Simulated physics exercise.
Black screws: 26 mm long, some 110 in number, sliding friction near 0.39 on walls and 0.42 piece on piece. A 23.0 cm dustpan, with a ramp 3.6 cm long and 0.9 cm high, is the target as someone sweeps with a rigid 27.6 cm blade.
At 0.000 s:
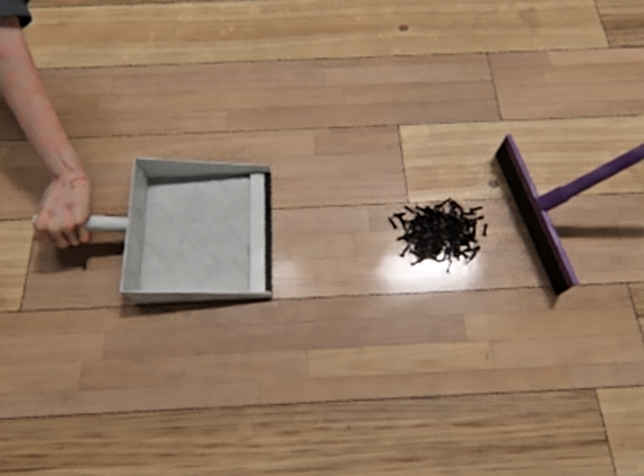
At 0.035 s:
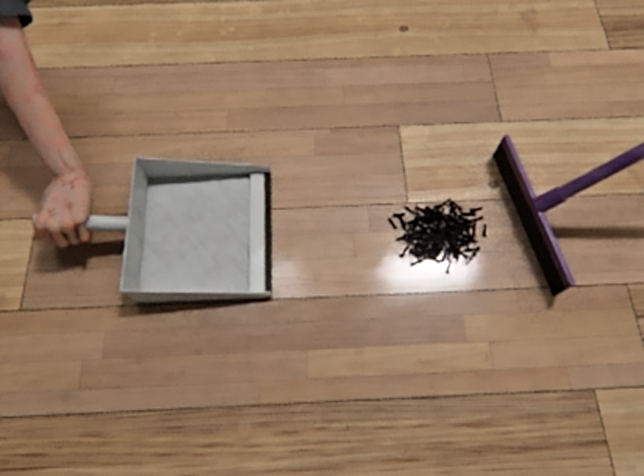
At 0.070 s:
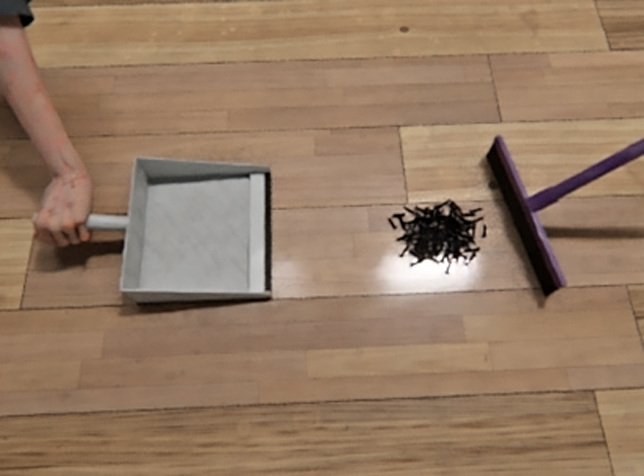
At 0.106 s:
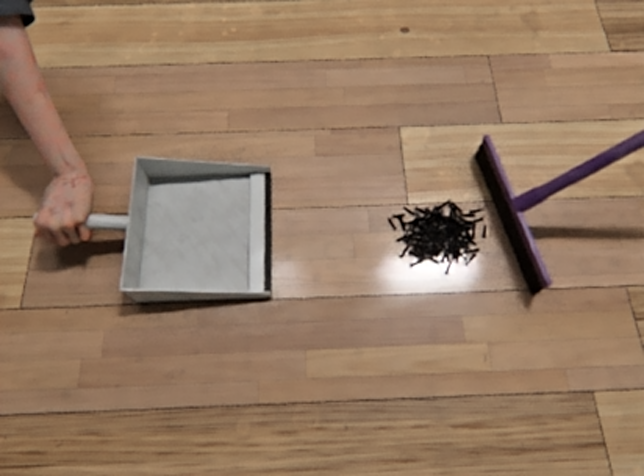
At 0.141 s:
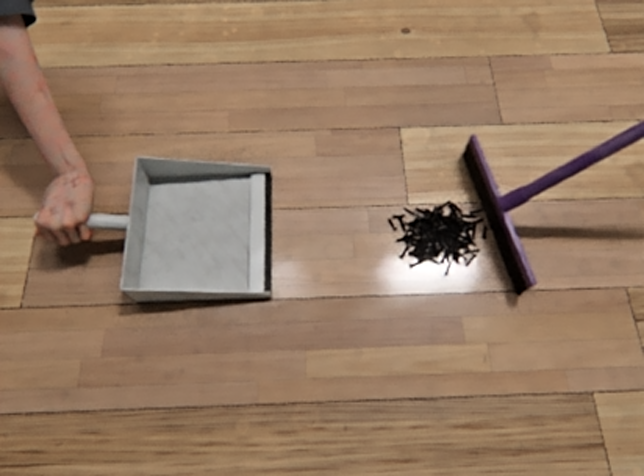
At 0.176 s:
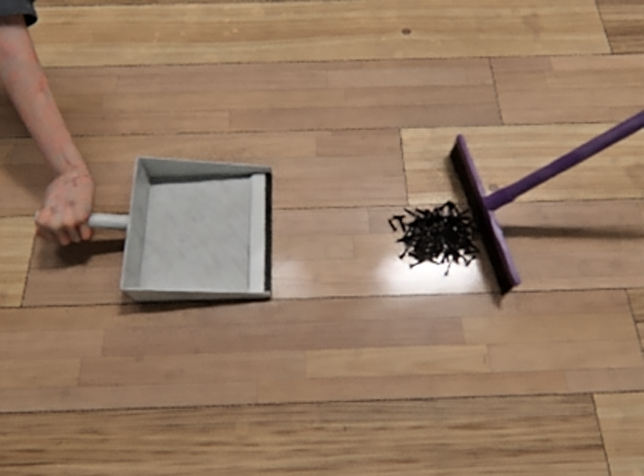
A floor of light brown wooden planks is seen from above, with a glossy patch of reflected light near the middle. At the left a hand grips the handle of a pale grey dustpan facing right, a loose pile of small black screws lies right of centre, and a purple broom stands slanted beyond it. The broom slides left and presses into the pile's right edge, while hand, pan and camera stay still.
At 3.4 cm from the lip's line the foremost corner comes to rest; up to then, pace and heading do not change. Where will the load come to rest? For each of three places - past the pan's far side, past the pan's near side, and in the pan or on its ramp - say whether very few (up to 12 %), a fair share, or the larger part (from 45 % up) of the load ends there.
Past the pan's far side: Very few, past the pan's near side: Very few, in the pan or on its ramp: Very few.
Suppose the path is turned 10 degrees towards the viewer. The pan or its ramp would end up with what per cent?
Then about 5 per cent.
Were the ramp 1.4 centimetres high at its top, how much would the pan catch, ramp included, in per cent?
5 %.
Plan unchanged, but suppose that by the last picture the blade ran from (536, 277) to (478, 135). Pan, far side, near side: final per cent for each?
Pan 0 % / far 5 % / near 0 %.
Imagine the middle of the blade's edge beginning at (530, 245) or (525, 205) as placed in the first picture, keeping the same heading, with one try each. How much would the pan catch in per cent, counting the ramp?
About 10 and 0 per cent.
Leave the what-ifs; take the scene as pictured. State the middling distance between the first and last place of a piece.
26 cm or thereabouts.
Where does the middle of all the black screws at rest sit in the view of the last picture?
Somewhere around (287, 238) in the final frame.
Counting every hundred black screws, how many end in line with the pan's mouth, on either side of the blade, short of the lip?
90 %.
After 0.40 s, middle of the blade 21 cm from the lip; 0 % over the lip, far side 0 %, near side 0 %.
Then, at 0.55 s, middle of the blade 11 cm from the lip; 0 % over the lip, far side 0 %, near side 5 %.
After 0.82 s, middle of the blade 6 cm from the lip; 5 % over the lip, far side 0 %, near side 5 %.
By 1.4 s all is still; far side 0 %, near side 5 %, pan 5 %, in front of the lip or behind the blade 90 %.
